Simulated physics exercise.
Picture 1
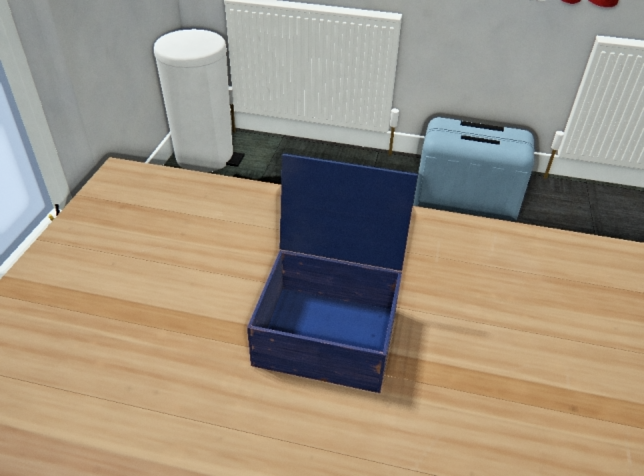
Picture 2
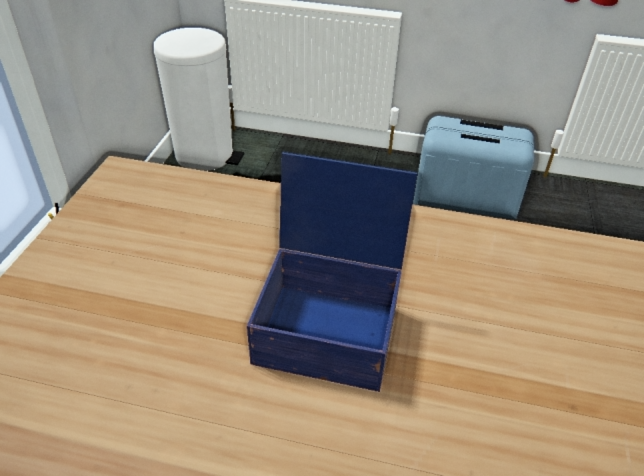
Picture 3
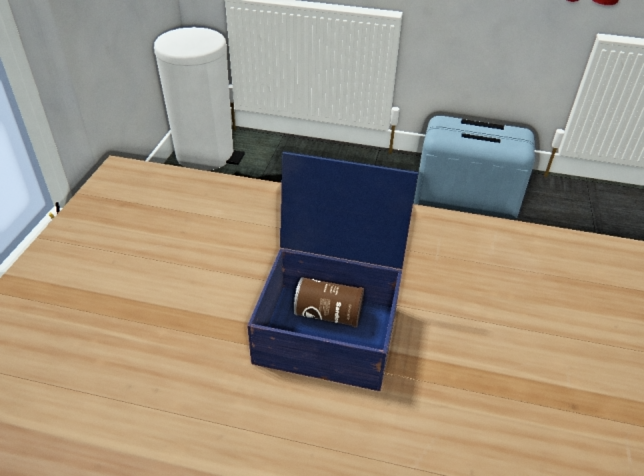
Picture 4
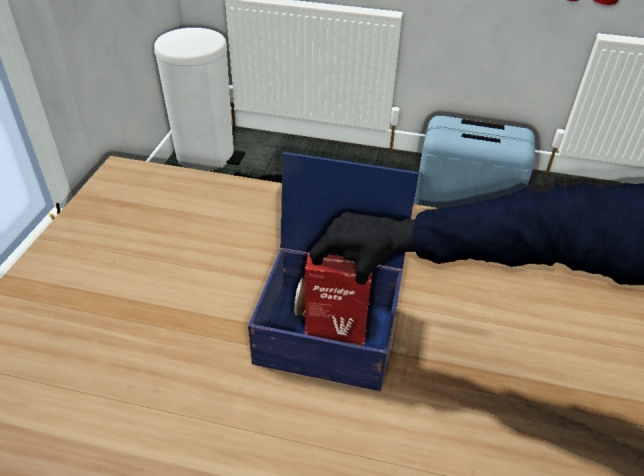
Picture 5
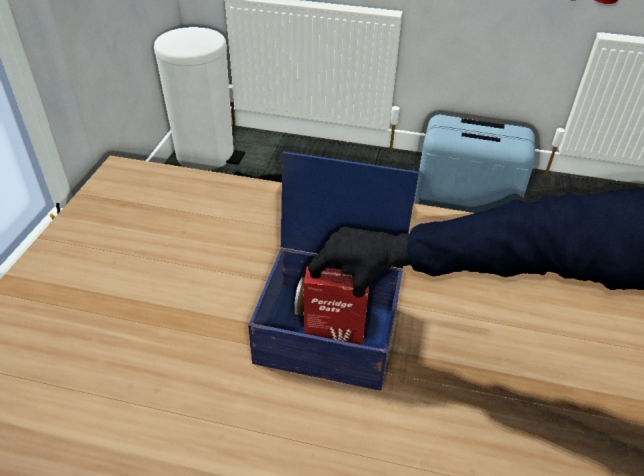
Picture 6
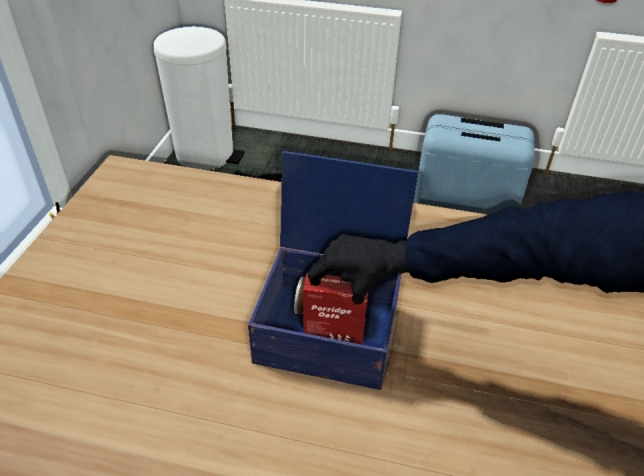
The video shows an open, empty blue box on a wooden table, then a brown tin lying inside it. A gloved hand reaching from the right lowers a red packet labelled Porridge Oats into the box in front of the tin.
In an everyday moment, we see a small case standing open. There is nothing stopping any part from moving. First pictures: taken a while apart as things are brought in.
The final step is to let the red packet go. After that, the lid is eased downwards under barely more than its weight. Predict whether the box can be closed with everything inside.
The box cannot be closed.
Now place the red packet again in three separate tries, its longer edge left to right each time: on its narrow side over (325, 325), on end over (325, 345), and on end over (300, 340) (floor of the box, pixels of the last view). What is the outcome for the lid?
In the first case it sits on the rim; in the second case it stays ajar; in the third case it stays ajar.
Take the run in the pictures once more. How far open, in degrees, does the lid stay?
Angle above rim: About 35°.
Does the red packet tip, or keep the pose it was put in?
In the end, it keeps its orientation.
Then, 1.10 s past the last view, lid starting down.
Then, 1.40 s past the last view, lid 73° above the rim.
Then, 1.60 s past the last view, lid 57° above the rim.
Then, 1.80 s past the last view, lid 35° above the rim.
Finally, lid 34° above the rim; both still in place. Final places as the last picture's camera would see them, red packet near (335, 321).
